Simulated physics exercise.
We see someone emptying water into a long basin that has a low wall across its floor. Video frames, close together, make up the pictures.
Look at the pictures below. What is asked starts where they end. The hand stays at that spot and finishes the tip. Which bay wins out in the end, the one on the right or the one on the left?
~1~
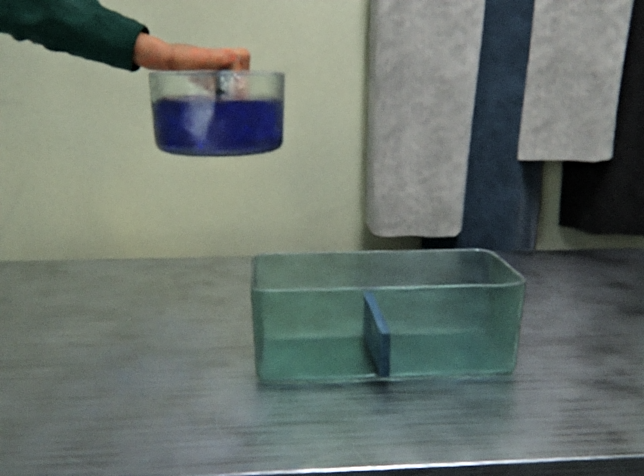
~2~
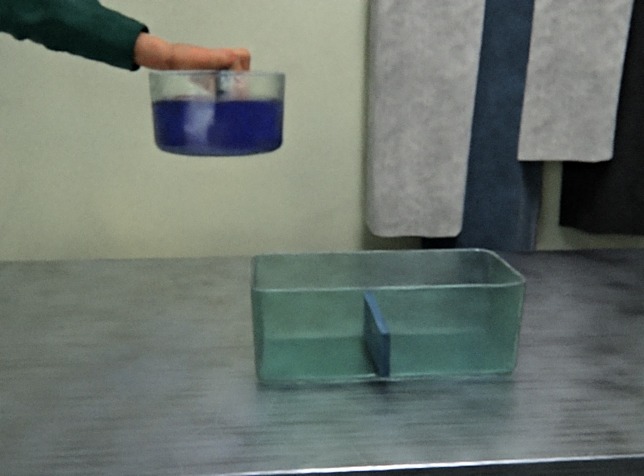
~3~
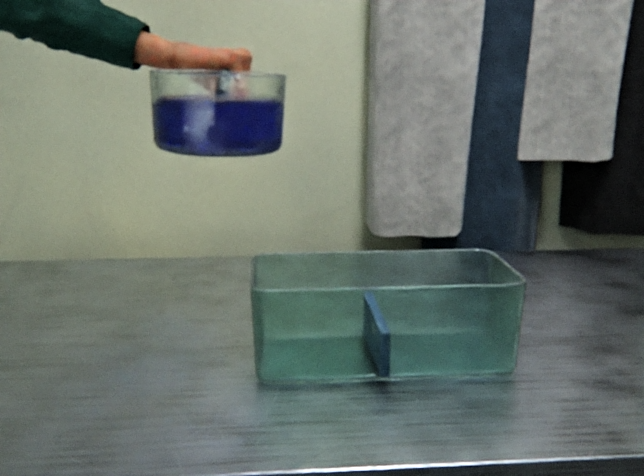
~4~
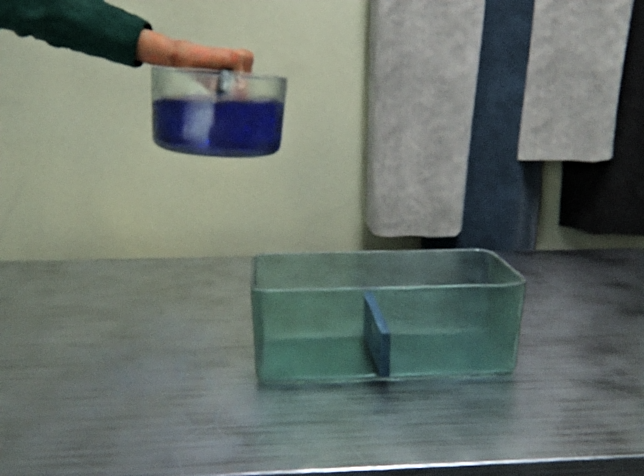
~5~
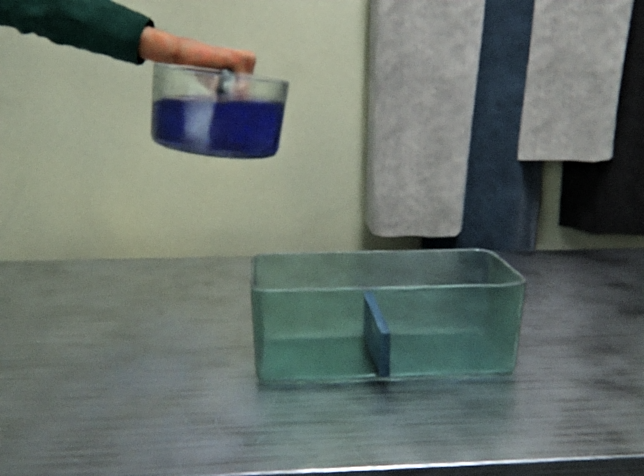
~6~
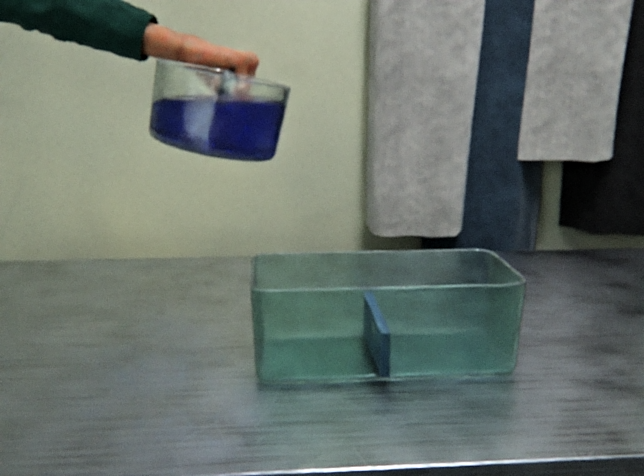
The one on the left.
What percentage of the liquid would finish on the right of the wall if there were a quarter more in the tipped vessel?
That works out to some 25 %.
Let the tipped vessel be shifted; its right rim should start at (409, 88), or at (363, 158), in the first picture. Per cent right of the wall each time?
It comes to about 95 %, followed by about 85 %.
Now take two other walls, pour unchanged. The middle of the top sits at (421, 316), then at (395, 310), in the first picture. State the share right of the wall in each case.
First try close to 5 percent, second try close to 0 percent.
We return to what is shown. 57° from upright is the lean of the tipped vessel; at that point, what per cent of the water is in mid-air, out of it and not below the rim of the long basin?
Somewhere around 20 per cent of it.
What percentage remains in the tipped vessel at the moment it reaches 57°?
Near 75 in a hundred still remains.
A moment on, the tilt is 57° and 77 per cent is still to pour, 2 is left of the wall and 0 right of it.
Next, the tilt is 86° and 24 per cent is still to pour, 48 is left of the wall and 7 right of it.
Then the tilt is 93° and 5 per cent is still to pour, 81 is left of the wall and 8 right of it.
Later the tilt is 93° and 1 per cent is still to pour, 89 is left of the wall and 8 right of it.
Finally, 90 per cent lies left of the wall, 8 right of it and 2 outside.
